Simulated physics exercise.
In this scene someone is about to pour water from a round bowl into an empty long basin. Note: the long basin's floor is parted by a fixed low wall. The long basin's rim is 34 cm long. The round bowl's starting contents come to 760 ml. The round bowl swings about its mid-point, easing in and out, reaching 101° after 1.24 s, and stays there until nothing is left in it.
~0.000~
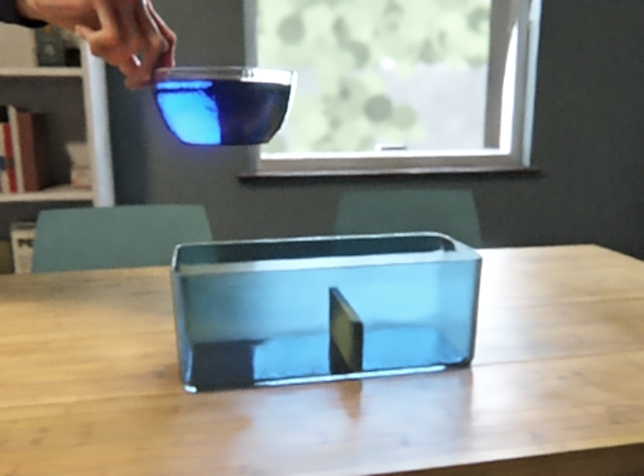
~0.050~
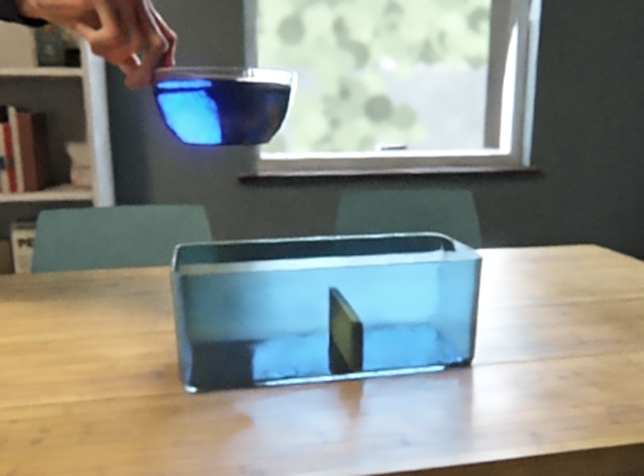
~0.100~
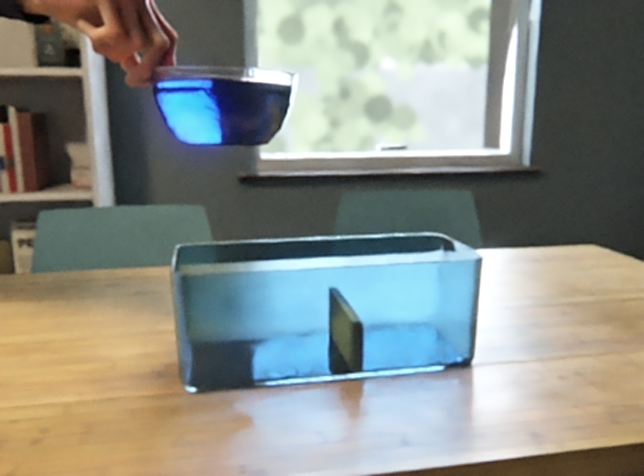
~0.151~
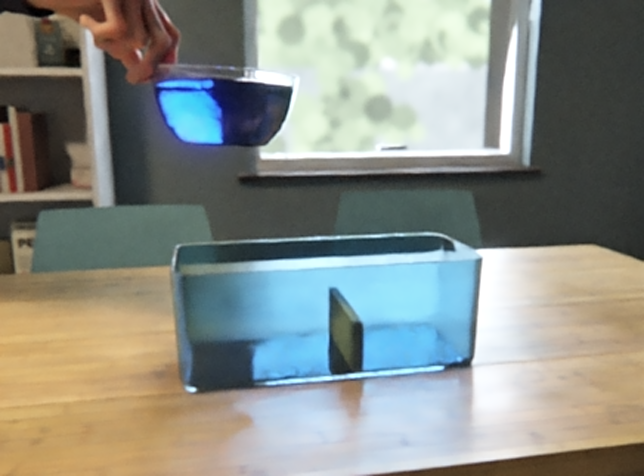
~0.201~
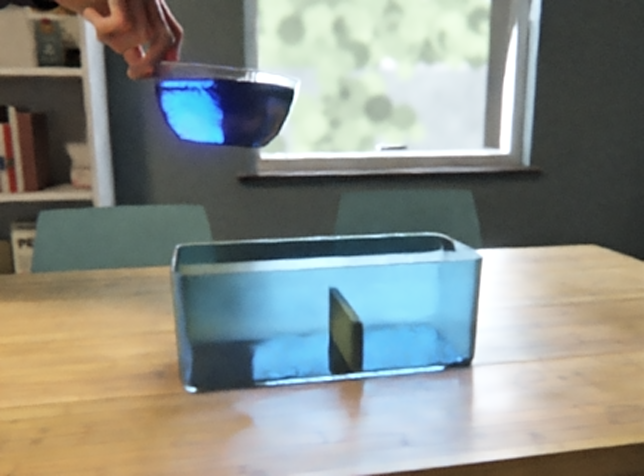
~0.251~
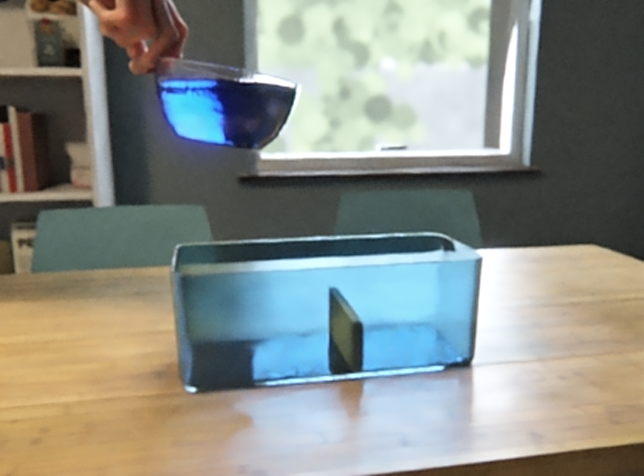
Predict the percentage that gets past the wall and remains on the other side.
The other side holds about 72 % in the end.
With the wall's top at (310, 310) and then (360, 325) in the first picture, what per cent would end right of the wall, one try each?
Respectively 95 and 55 %.
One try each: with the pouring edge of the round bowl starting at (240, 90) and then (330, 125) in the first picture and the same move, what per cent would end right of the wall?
Near 0 in a hundred on the first go and near 90 in a hundred on the second.
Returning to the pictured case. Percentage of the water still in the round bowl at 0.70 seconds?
Close to 50 in a hundred.
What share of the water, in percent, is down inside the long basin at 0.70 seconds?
Estimate - around 16 in a hundred parts.
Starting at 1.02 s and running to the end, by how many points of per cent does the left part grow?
That works out to roughly 14 per cent of the whole.
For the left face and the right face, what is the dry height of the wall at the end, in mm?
52 mm left, 30 mm right.
After 0.70 s the tilt is 60° and 50 per cent is still to pour, 3 is left of the wall and 13 right of it.
After 1.02 s the tilt is 94° and 5 per cent is still to pour, 15 is left of the wall and 71 right of it.
After 1.37 s the tilt is 101° and 0 per cent is still to pour, 28 is left of the wall and 71 right of it.
After 1.74 s the tilt is 101° and 0 per cent is still to pour, 28 is left of the wall and 72 right of it.
In the end 28 per cent lies left of the wall, 72 right of it and 1 outside.
